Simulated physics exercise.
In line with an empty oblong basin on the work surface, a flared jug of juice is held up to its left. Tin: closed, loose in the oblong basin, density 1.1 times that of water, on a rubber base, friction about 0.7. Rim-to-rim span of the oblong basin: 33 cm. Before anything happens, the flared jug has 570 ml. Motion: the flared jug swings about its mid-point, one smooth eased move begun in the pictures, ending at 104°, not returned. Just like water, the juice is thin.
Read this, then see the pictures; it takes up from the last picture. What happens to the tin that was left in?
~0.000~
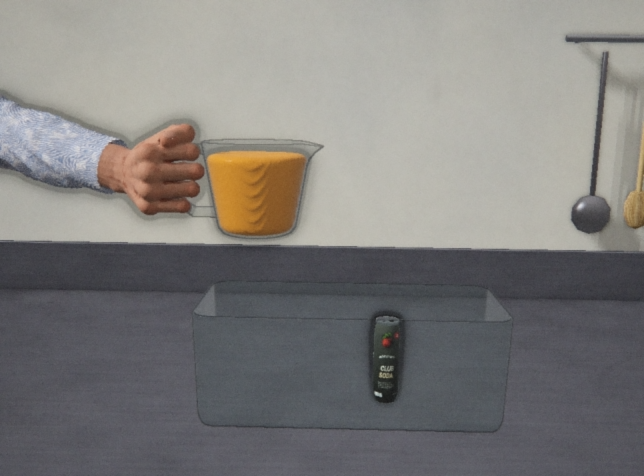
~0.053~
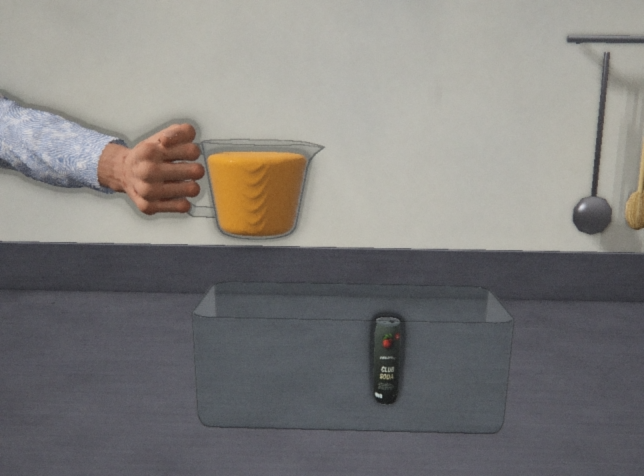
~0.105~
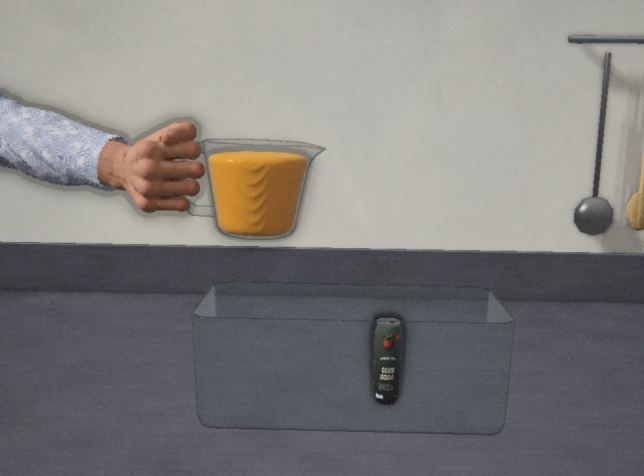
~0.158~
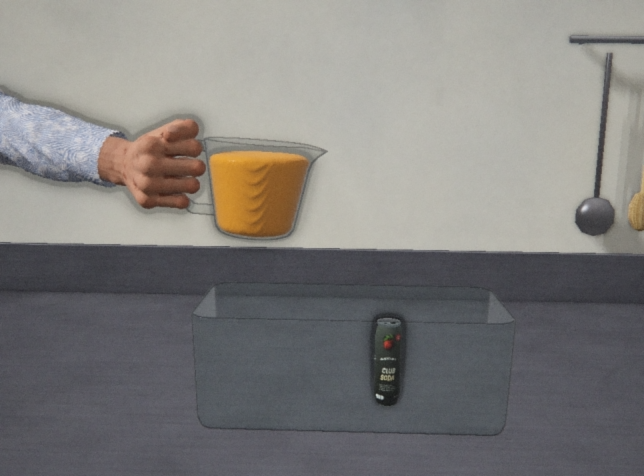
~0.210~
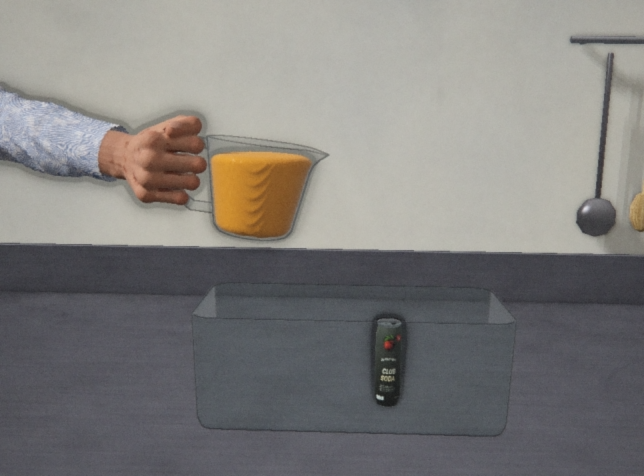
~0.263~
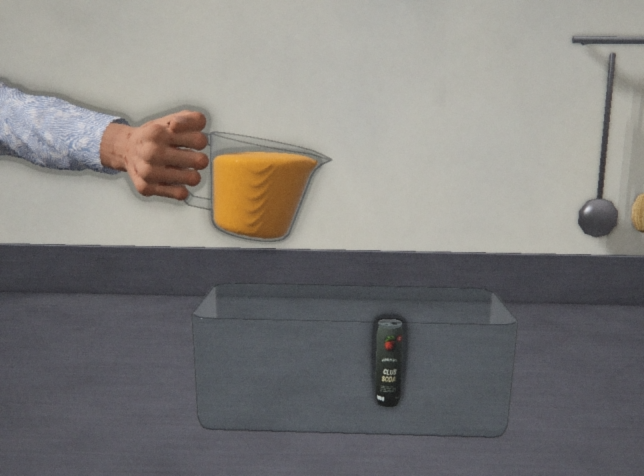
It is knocked down.
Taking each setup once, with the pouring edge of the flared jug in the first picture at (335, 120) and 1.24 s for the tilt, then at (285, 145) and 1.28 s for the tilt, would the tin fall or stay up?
Trial 1 - tin tips; trial 2 - tin stays standing.
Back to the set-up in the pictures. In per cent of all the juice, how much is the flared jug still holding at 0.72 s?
Around 68 in a hundred.
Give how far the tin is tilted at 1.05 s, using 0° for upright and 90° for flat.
Near 0° from upright.
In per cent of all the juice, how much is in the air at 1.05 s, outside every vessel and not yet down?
Close to 12 in every hundred parts.
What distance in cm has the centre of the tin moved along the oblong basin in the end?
The middle of the tin ends some 7.0 cm along the basin.
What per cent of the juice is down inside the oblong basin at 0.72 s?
Near 12 in a hundred.
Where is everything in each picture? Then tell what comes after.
In the first picture, it leans 0°; its right rim is at (324, 145); the juice meets the walls at (209, 155) and (308, 156); the oblong basin's rim runs from (203, 298) to (500, 304); the tin's top is at (387, 324).
In the second picture, it leans 0°; its right rim is at (325, 146); the juice meets the walls at (209, 156) and (308, 157).
In the third picture, it leans 2°; its right rim is at (326, 147); the juice meets the walls at (210, 155) and (309, 159).
In the fourth picture, it leans 4°; its right rim is at (328, 150); the juice meets the walls at (212, 155) and (311, 159).
In the fifth picture, it leans 7°; its right rim is at (330, 154); the juice meets the walls at (213, 155) and (314, 159).
In the sixth picture, it leans 10°; its right rim is at (333, 158); the juice meets the walls at (216, 156) and (319, 160).
Then, 0.72 s in, the tilt is 62° and 68 per cent is still to pour; the tin stands where it began.
Then, 1.05 s in, the tilt is 96° and 13 per cent is still to pour; the tin stands 2 cm from where it began.
Then, 1.40 s in, the tilt is 104° and 0 per cent is still to pour; the tin lies on its side.
Then, 1.78 s in, the tilt is 104° and 0 per cent is still to pour; the tin lies on its side.
Finally, the tin lies on its side.
